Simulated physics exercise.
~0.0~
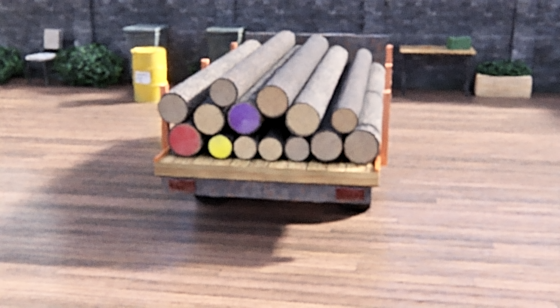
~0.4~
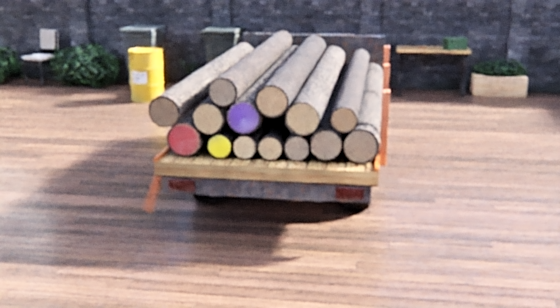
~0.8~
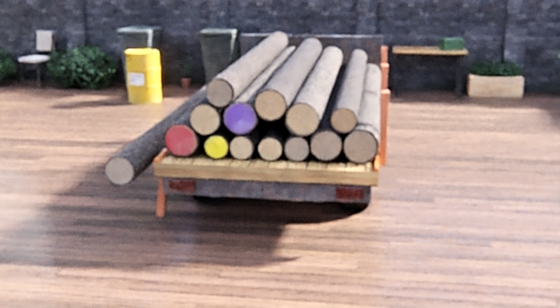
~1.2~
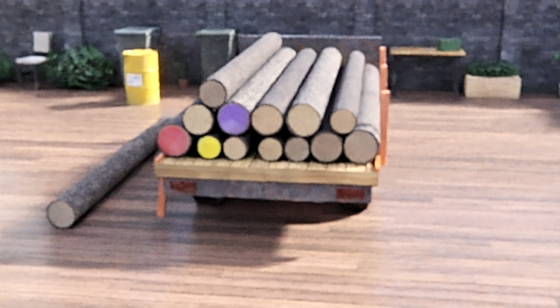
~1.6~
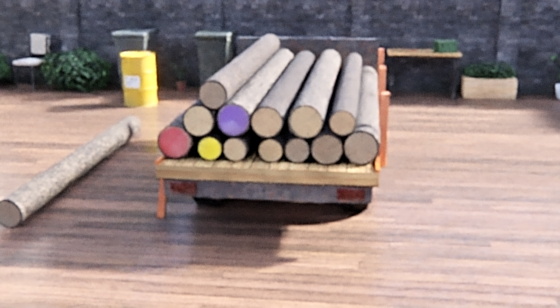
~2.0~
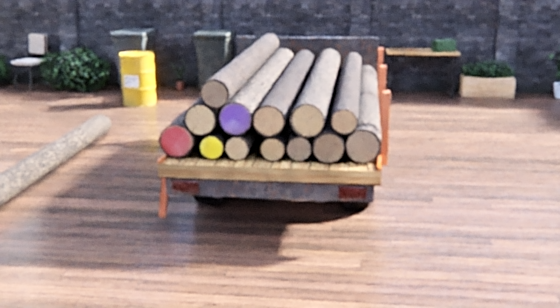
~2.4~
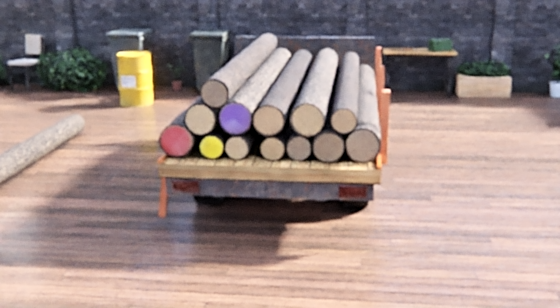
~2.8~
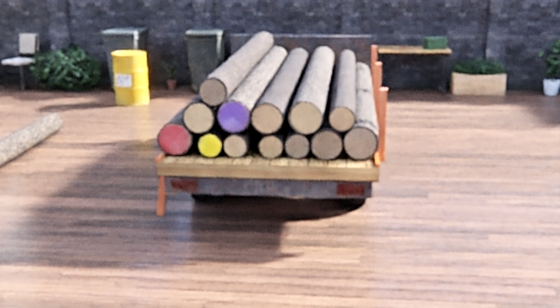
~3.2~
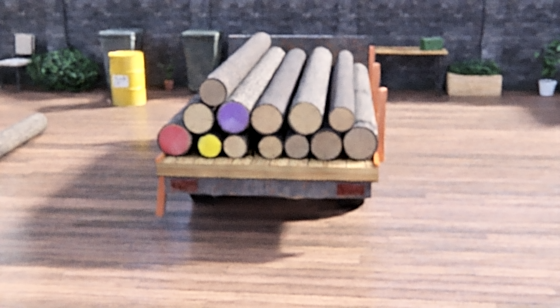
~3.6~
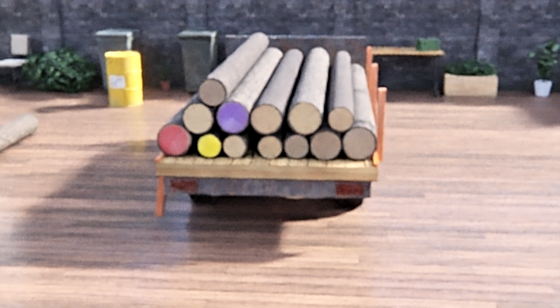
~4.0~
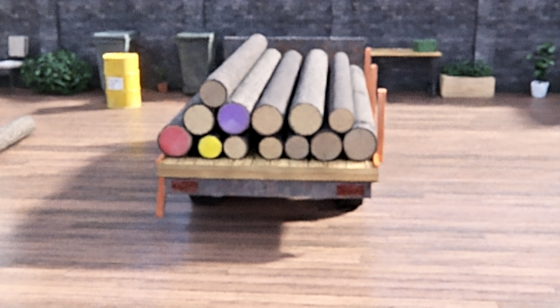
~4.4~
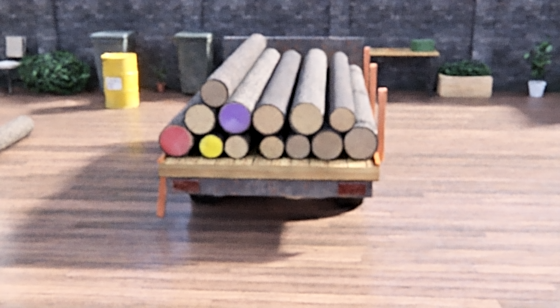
Paved yard with stacked timber poles on a parked trailer, side posts dropping, one pole rolling off leftwards, the rest staying aboard.
